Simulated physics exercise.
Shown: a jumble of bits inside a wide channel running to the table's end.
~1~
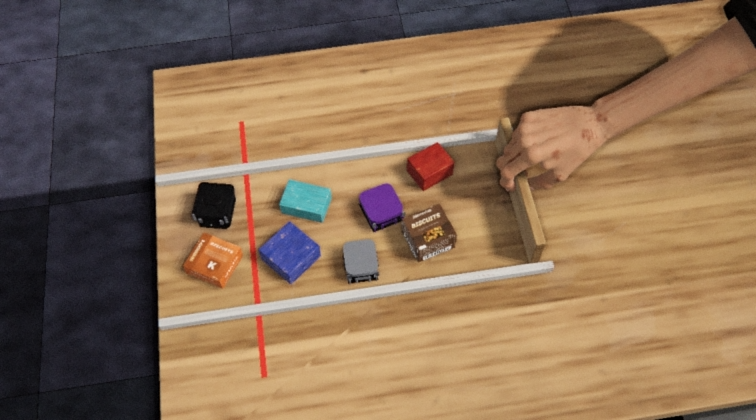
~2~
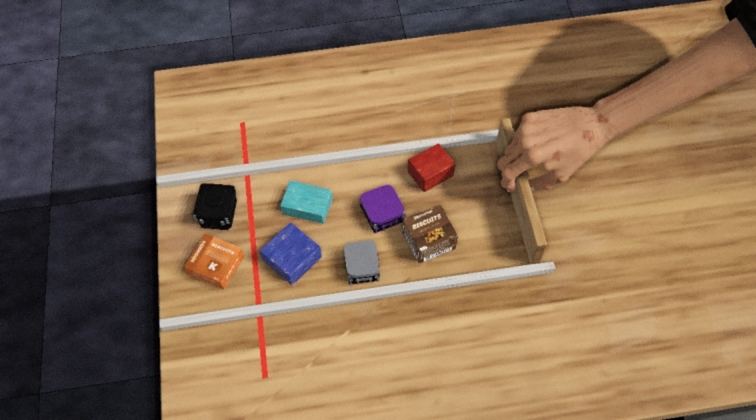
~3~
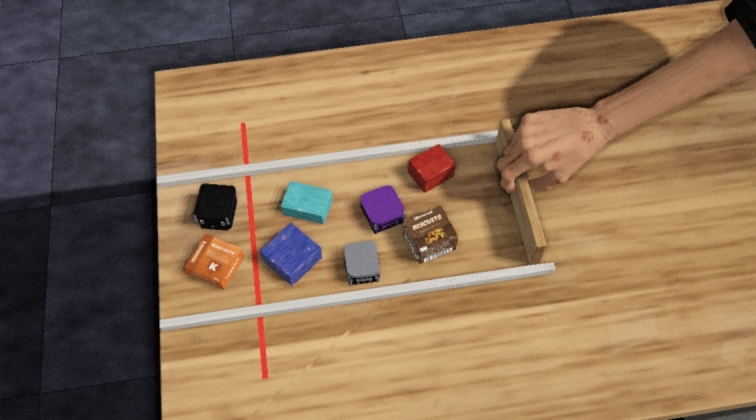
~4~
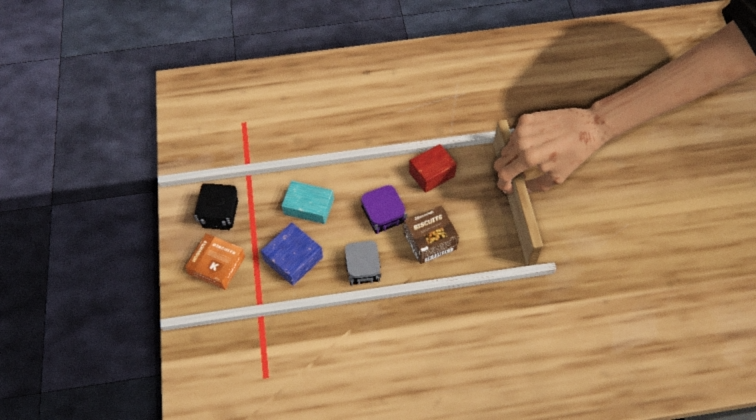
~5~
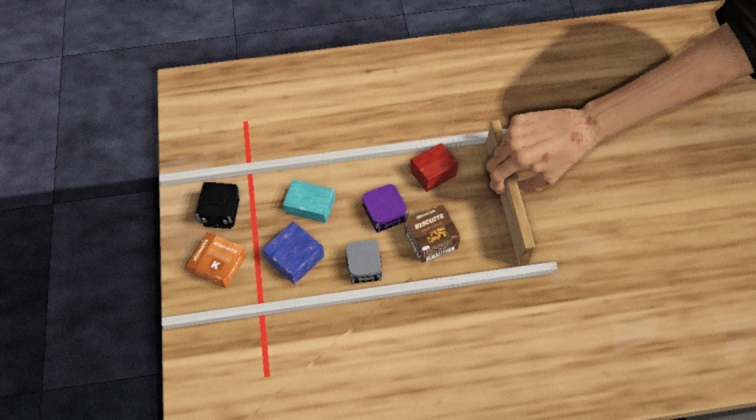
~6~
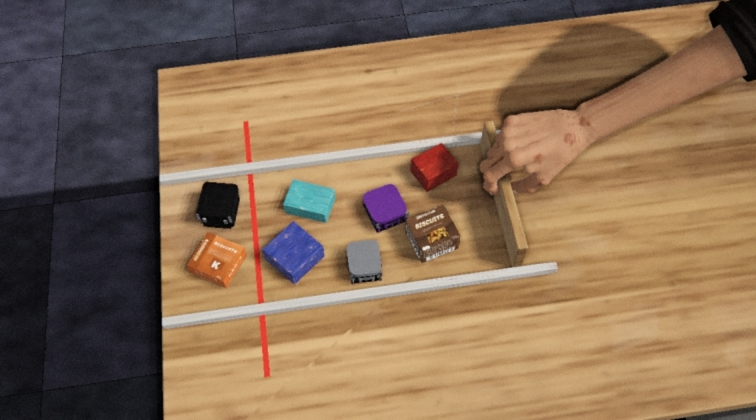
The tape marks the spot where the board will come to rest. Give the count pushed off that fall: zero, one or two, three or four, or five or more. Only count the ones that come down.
The pieces that drop number fewer than three, yet some.
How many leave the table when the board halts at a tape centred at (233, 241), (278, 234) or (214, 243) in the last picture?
Counts per try: 2; 0; 5.
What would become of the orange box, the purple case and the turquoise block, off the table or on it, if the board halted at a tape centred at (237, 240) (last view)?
Orange box drops, purple case remains, turquoise block remains.
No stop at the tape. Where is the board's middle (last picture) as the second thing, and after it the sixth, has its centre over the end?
The middle is near (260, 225) first and near (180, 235) after.
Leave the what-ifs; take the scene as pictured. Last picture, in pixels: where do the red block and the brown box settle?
You'll find the red block at roughly (232, 187) and the brown box at roughly (235, 265).
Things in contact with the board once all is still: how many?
Looks like 3 of them, all told.
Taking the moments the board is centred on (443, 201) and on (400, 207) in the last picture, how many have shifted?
At the first point the count is 2, at the second it's 4.
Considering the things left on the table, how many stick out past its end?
0 is the number.
Soon after, none off yet; orange box at rest near (217, 260); black case at rest near (219, 206); blue block at rest near (294, 253).
Then, none off yet; orange box at rest near (216, 260); black case at rest near (219, 206); blue block moved about its own width near (267, 245).
At rest, the number that fall off is one or two; fallen, black case and orange box.
